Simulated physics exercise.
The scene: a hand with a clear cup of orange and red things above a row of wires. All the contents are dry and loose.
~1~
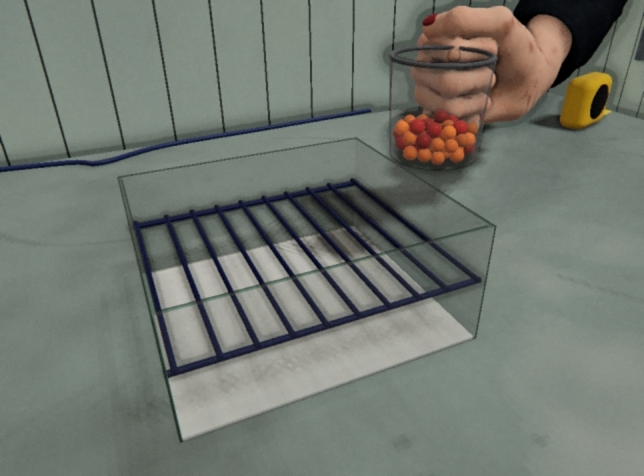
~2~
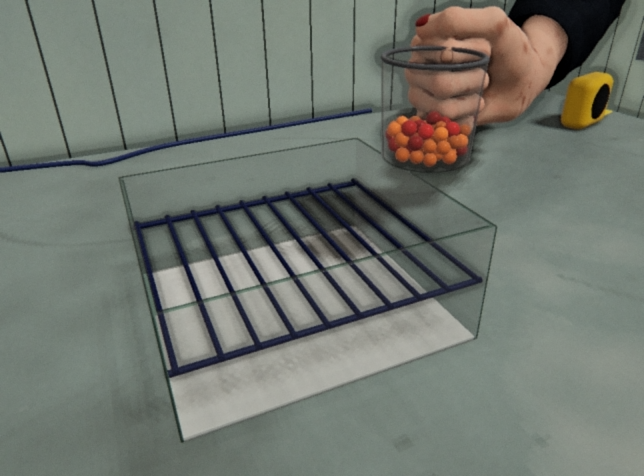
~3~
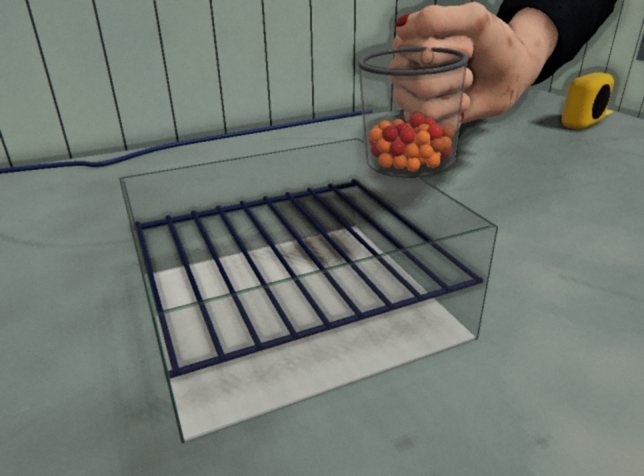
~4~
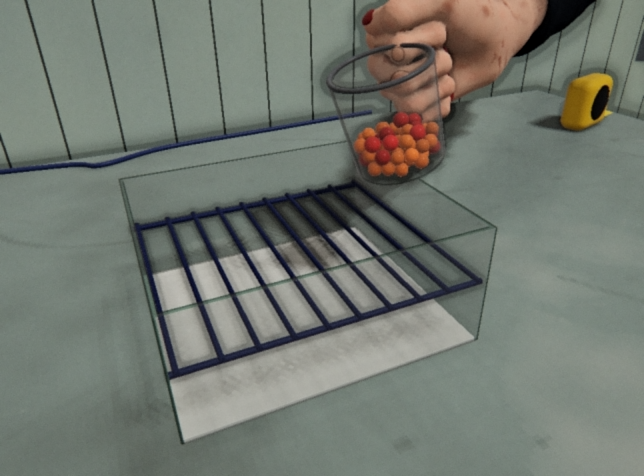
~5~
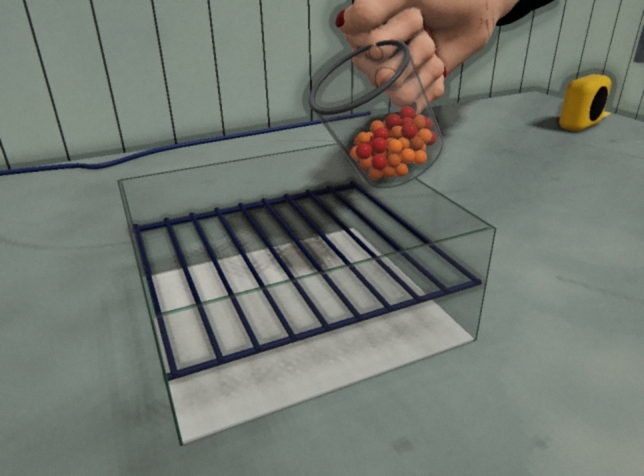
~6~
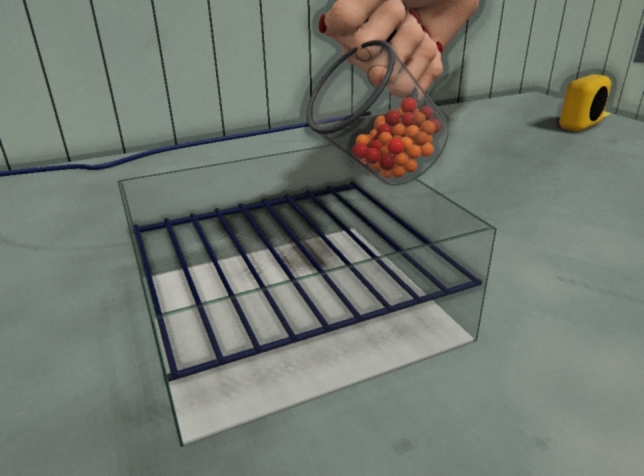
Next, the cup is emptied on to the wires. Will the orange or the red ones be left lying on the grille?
The orange bits slip past the grid. Red bits? They slip past the grid.
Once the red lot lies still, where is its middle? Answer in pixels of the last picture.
Settled position: Approx. (229, 283).
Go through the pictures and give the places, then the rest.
The first frame shows cup near (437, 107), upright; rack near (218, 265), 10 wires across; orange gumballs near (437, 135), narrower than the gaps; red wooden balls near (427, 126), narrower than the gaps.
The second frame shows cup near (429, 109), upright; red ones near (419, 127).
The third frame shows cup near (411, 112), tipped 3°; orange ones near (413, 140).
The fourth frame shows cup near (391, 116), tipped 17°; red ones near (386, 135).
The fifth frame shows cup near (380, 118), tipped 31°; orange ones near (391, 145).
The sixth frame shows cup near (380, 119), tipped 46°; rack near (219, 269); orange ones near (397, 143); red ones near (384, 132).
Then, 0.53 s on from there, orange ones, the whole lot in the cup; red ones, the whole lot in the cup.
Then, 1.00 s on from there, orange ones, near half in the cup, near a quarter on or over the wires, near a quarter under the rack; red ones, near a quarter in the cup, near half on or over the wires, near a quarter under the rack.
Then, 1.40 s on from there, orange ones, the whole lot under the rack; red ones, the whole lot under the rack.
In the end, orange ones, the whole lot under the rack; red ones, the whole lot under the rack.
